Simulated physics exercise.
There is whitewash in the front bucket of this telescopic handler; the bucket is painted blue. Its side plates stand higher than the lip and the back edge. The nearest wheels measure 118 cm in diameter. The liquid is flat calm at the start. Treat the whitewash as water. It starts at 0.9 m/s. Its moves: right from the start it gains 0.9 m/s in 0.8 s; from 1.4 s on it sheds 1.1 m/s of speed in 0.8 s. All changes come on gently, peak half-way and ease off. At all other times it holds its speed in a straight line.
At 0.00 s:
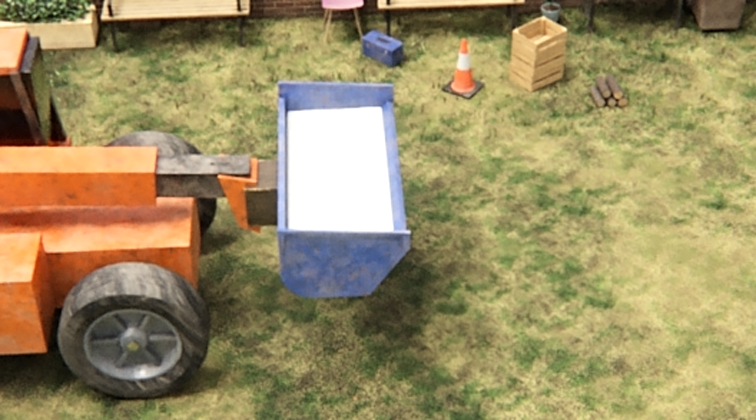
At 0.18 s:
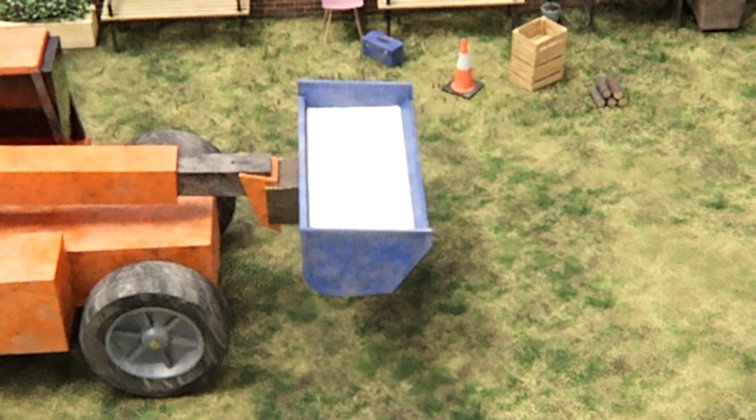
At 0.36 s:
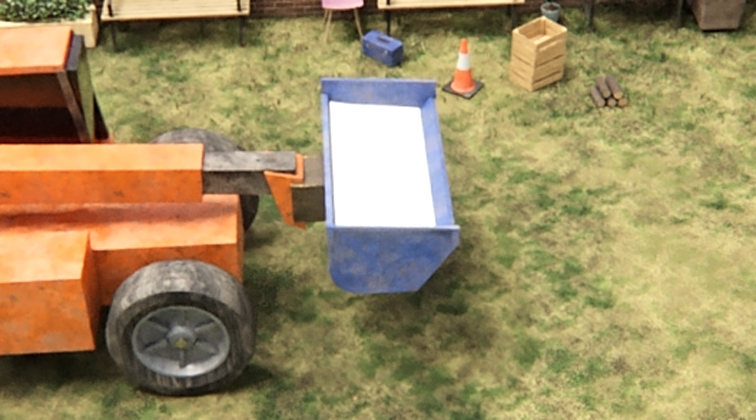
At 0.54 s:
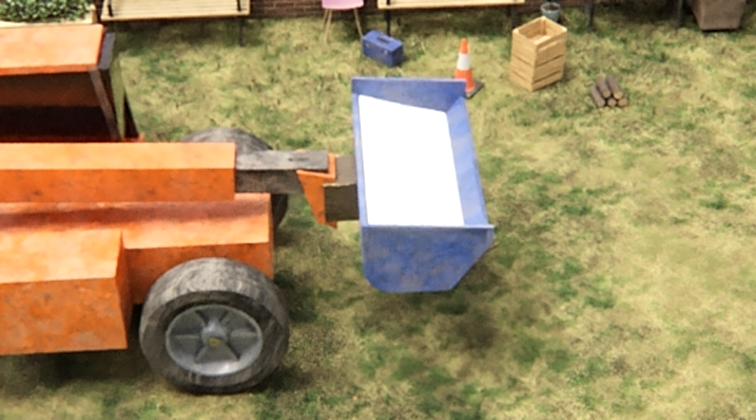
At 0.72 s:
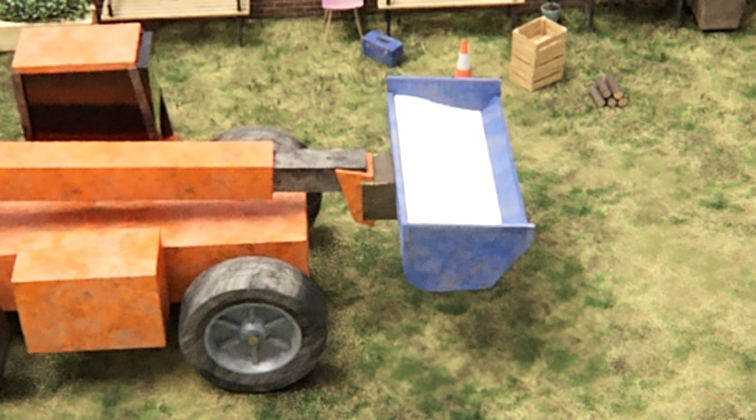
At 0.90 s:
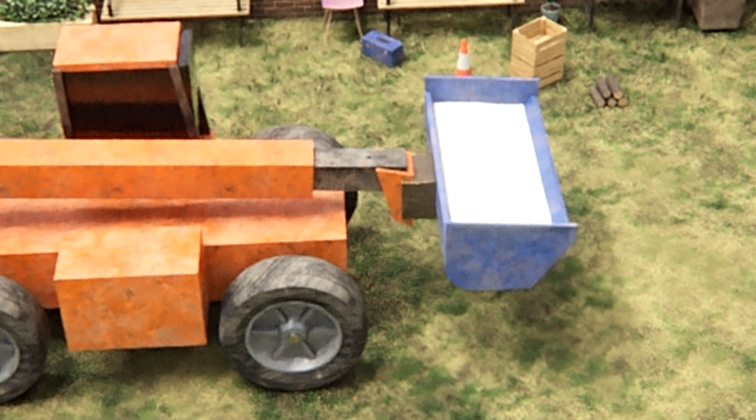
On a patchy lawn, an orange telescopic handler rolled steadily to the right, carrying white liquid in its raised blue front bucket, past a blue toolbox, a traffic cone and a wooden crate.
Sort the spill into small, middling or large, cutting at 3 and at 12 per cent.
The loss is middling.
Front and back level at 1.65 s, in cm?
About 32 cm in front and 34 cm behind.
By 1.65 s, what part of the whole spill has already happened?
Some 40 per cent by then.
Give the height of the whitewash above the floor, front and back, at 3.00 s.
About 28 cm in front and 36 cm behind.
By 1.65 s the surface stands 33 cm at the back and 32 cm at the front; 3 per cent is out, over the front.
By 2.30 s the surface stands 25 cm at the back and 35 cm at the front; 6 per cent is out, over the front.
By 3.00 s the surface stands 37 cm at the back and 28 cm at the front; 7 per cent is out, over the front.
By 5.09 s 9 per cent is out, over the front, 42 of 486 litres.
